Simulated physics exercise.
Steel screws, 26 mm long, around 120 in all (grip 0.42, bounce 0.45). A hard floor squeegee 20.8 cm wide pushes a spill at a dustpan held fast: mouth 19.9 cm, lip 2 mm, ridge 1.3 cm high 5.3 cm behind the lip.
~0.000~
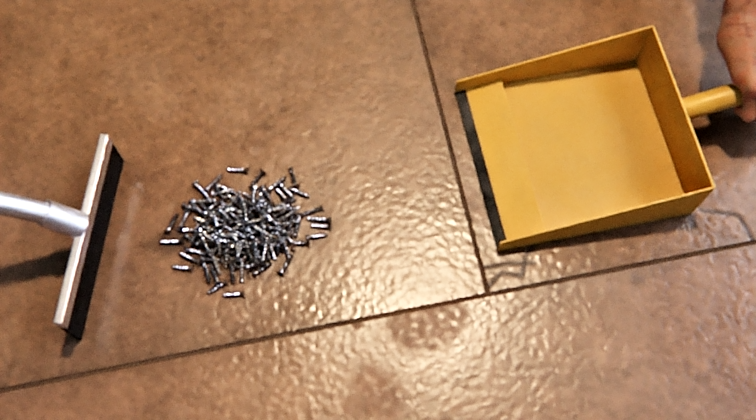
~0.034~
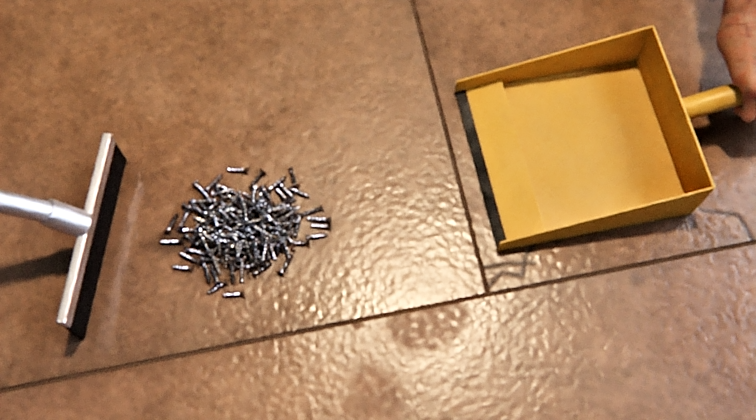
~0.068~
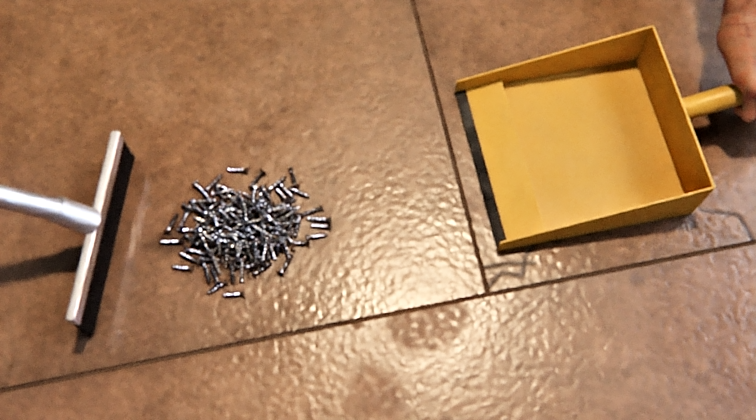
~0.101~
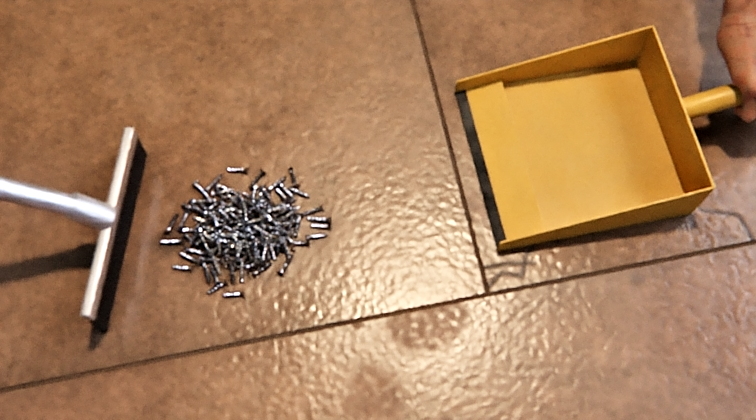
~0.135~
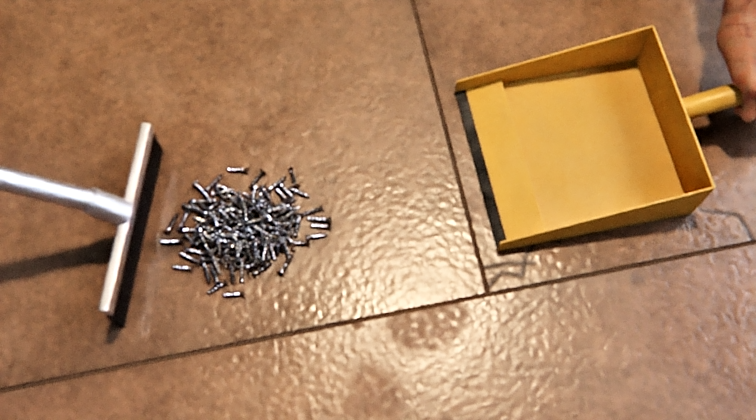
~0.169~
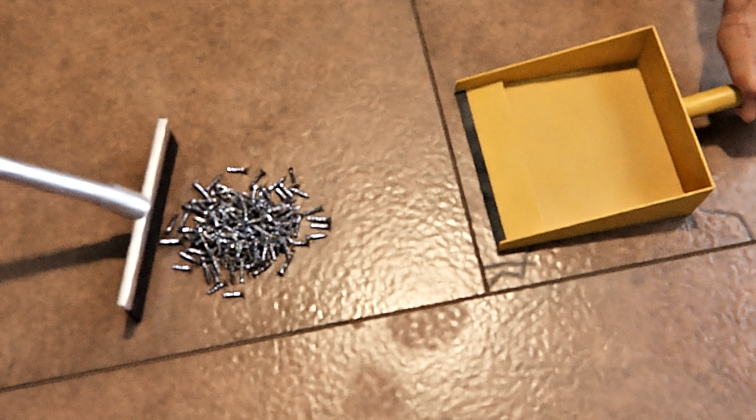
A squeegee with a pale metal handle and a black rubber edge slides over a glossy brown tiled floor, seen from above at a slant. It starts at the left, a loose heap of steel screws lies left of centre, and a hand grips a yellow dustpan at the right. The blade moves steadily rightward, closing the gap to the screws, while heap, dustpan and camera stay still.
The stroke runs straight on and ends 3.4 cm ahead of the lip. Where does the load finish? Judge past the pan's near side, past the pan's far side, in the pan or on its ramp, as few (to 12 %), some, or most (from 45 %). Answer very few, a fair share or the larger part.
Near side a fair share, far side very few, pan very few.
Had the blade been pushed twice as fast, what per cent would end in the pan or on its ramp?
It would be near 30 per cent.
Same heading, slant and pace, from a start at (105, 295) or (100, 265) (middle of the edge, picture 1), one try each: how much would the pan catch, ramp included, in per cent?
Some 5 and 5 per cent.
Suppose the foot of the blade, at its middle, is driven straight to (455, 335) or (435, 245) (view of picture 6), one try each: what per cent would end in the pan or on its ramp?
About 0 and 5 per cent.
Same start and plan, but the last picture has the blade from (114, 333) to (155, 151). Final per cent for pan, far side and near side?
Pan 0, far 0, near 60.
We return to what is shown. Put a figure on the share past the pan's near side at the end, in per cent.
About 15 per cent.
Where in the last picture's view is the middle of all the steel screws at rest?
Near (450, 197).
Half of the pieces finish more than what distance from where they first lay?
Some 24 cm.
After 0.44 s, middle of the blade 22 cm from the lip; 0 % over the lip, far side 0 %, near side 5 %.
After 0.62 s, middle of the blade 12 cm from the lip; 0 % over the lip, far side 0 %, near side 10 %.
After 0.92 s, middle of the blade 7 cm from the lip; 0 % over the lip, far side 0 %, near side 20 %.
In the end, at 1.3 s, near side 15 %, far side 0 %, pan 0 %, in front of the lip or behind the blade 80 %.
